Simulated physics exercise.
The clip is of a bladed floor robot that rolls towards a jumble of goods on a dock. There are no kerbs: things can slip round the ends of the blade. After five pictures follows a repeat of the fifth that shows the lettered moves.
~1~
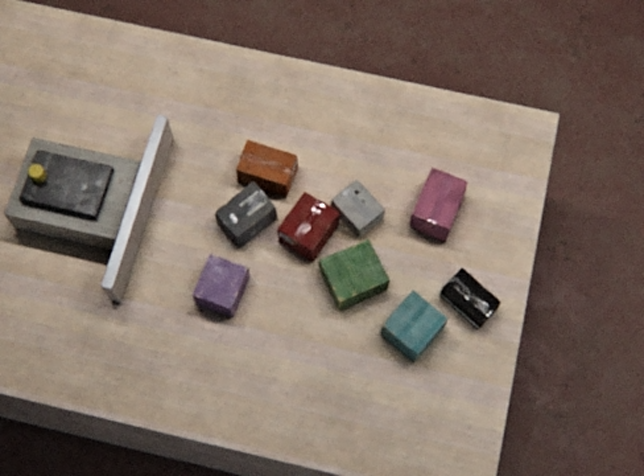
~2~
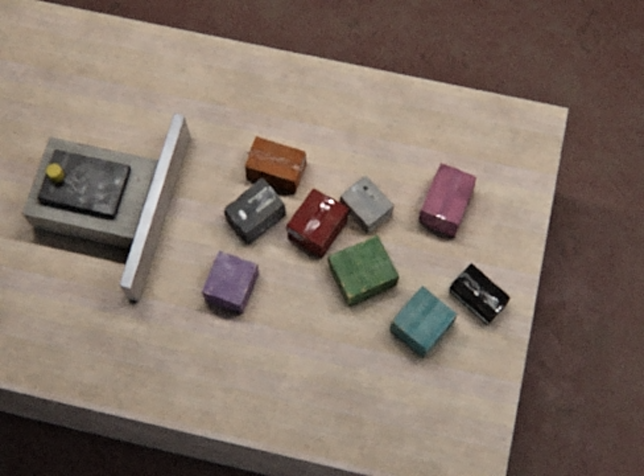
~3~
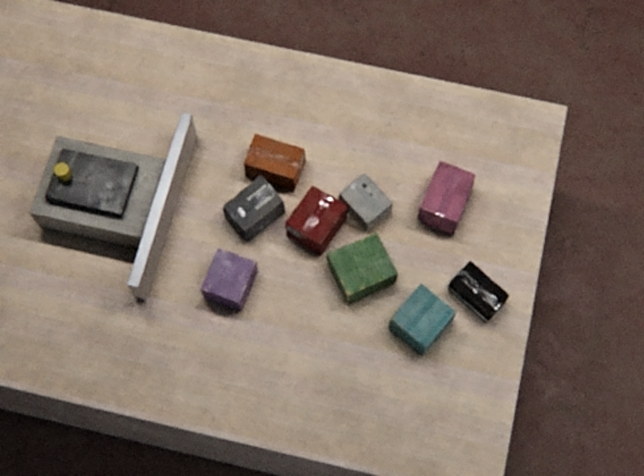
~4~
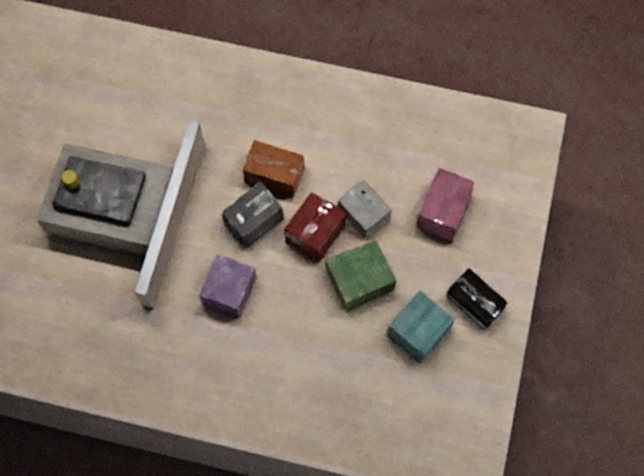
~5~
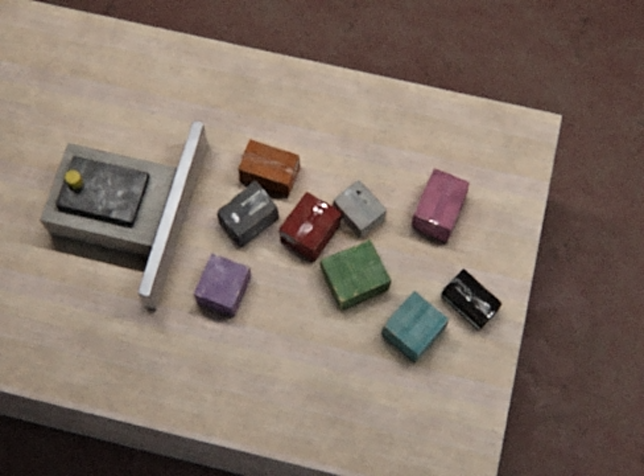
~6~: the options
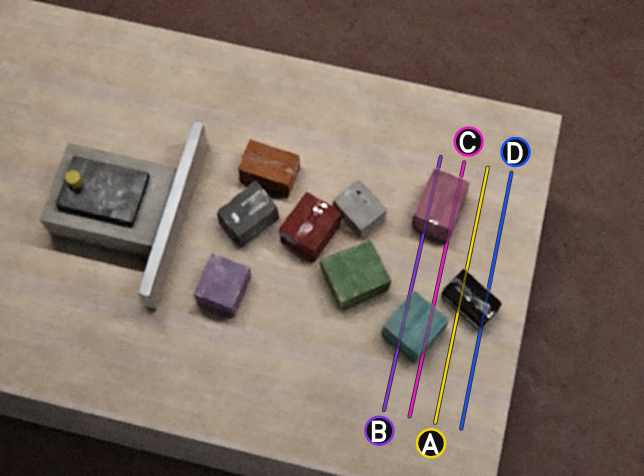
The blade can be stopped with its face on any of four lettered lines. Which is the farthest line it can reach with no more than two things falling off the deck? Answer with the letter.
As far as mark C.
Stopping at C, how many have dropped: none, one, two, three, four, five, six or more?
By then, two.
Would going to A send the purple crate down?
No.
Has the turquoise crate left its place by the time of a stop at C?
Yes.
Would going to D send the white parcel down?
By then, yes.
On the marked copy, A at (463, 289); B at (414, 278); C at (438, 284); D at (487, 295).
Taking C. A third of the way, robot (203, 213); orange parcel (318, 178); purple crate (279, 298).
Two thirds of the way, robot (298, 235); black box (484, 303); pink box (499, 217).
When it is over, robot (373, 252); pink box over the edge; black box over the edge; two fallen.
As for the rest, A drops four; B is within the limit but short; D drops six.
